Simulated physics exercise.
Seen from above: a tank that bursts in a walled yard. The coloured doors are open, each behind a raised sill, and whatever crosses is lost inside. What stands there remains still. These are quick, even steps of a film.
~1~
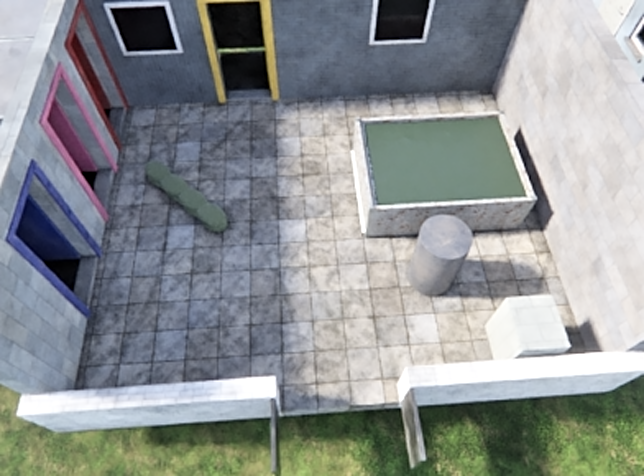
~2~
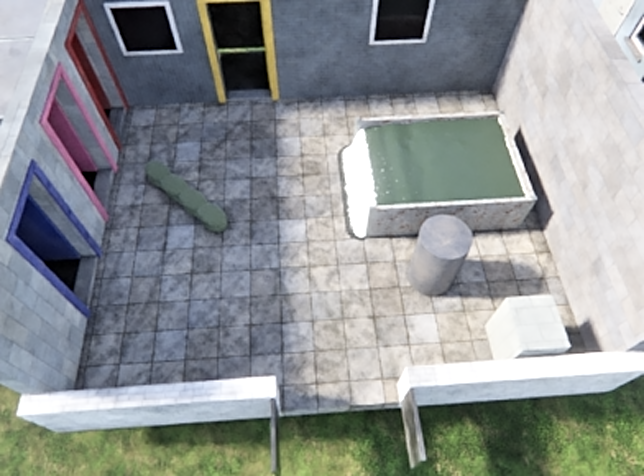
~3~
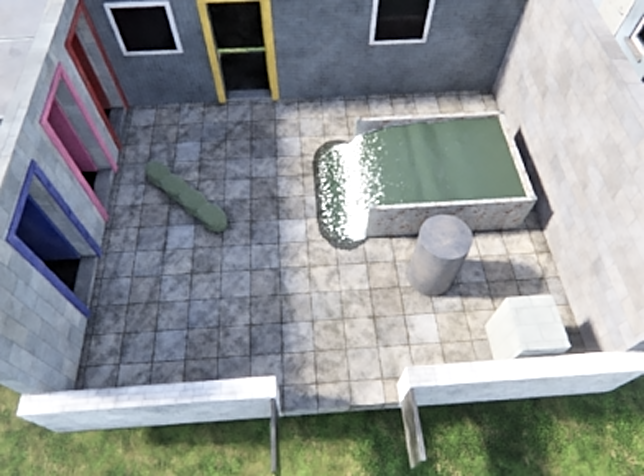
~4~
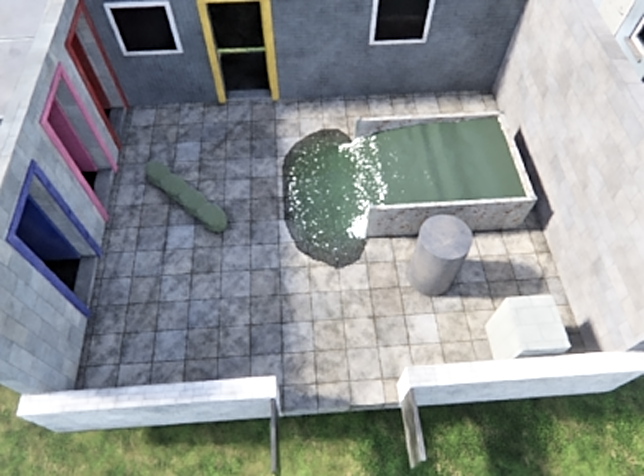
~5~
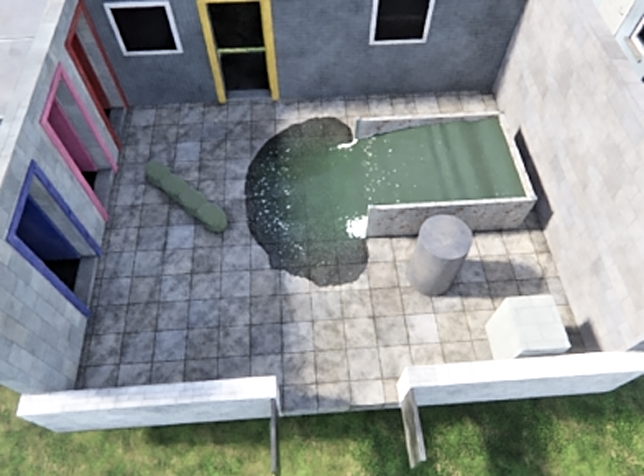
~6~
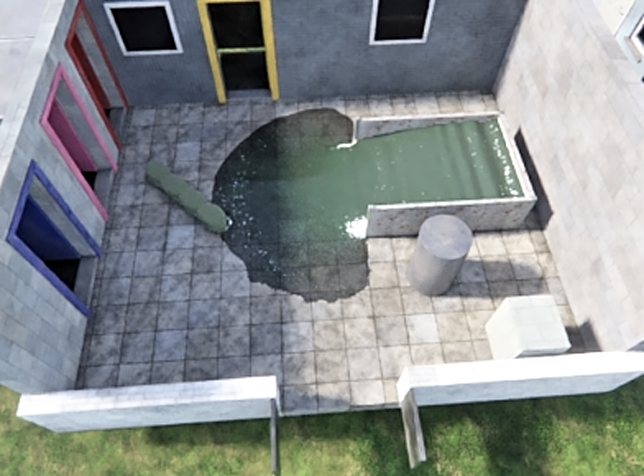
A walled, stone-tiled yard with strips of grass along its near edge is seen from above by a still camera. A pale tank of green water stands at right, near a grey cylinder and a white block, with a green rounded bar at left and blue, pink, red and yellow doorways around. The tank's left side gives way, and foaming water pours out leftward, fanning across the tiles to the bar.
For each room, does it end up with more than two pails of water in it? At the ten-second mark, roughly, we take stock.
Room by room: The red door: Yes; the blue door: Yes; the yellow door: Yes; the pink door: No.
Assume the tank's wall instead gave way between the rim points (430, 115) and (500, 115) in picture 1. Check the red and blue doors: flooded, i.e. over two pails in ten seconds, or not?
Taking them in turn, red ends up above and blue ends up below.
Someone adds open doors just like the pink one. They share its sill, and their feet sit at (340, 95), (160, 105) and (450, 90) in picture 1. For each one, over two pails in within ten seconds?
Result, in listed order - misses the mark, beats the mark, misses the mark.
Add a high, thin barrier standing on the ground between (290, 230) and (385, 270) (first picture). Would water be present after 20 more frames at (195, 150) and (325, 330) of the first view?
Soaked, not wet.
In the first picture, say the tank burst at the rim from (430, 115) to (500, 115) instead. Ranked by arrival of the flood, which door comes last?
The blue one.
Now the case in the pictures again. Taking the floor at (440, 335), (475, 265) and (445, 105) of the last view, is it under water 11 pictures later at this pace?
Result, as listed: Not wetted / not wetted / not wetted.
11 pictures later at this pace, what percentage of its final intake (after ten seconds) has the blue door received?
It comes to around 5 percent of the ten-second total.
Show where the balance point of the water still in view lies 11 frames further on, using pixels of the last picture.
Near pixel (306, 191).
A moment on, water covers 40 % of the floor; the red door not reached, the blue door not reached, the yellow door wet at the sill, nothing in, the pink door not reached.
Next, water covers 55 % of the floor; the red door over two buckets in, the blue door under two buckets in, the yellow door under two buckets in, the pink door wet at the sill, nothing in.
Then, water covers 60 % of the floor; the red door far over two buckets in, the blue door over two buckets in, the yellow door over two buckets in, the pink door wet at the sill, nothing in.
Later, water covers 75 % of the floor; the red door far over two buckets in, the blue door over two buckets in, the yellow door over two buckets in, the pink door wet at the sill, nothing in.
In the end, water covers 95 % of the floor; the red door far over two buckets in, the blue door over two buckets in, the yellow door over two buckets in, the pink door wet at the sill, nothing in.
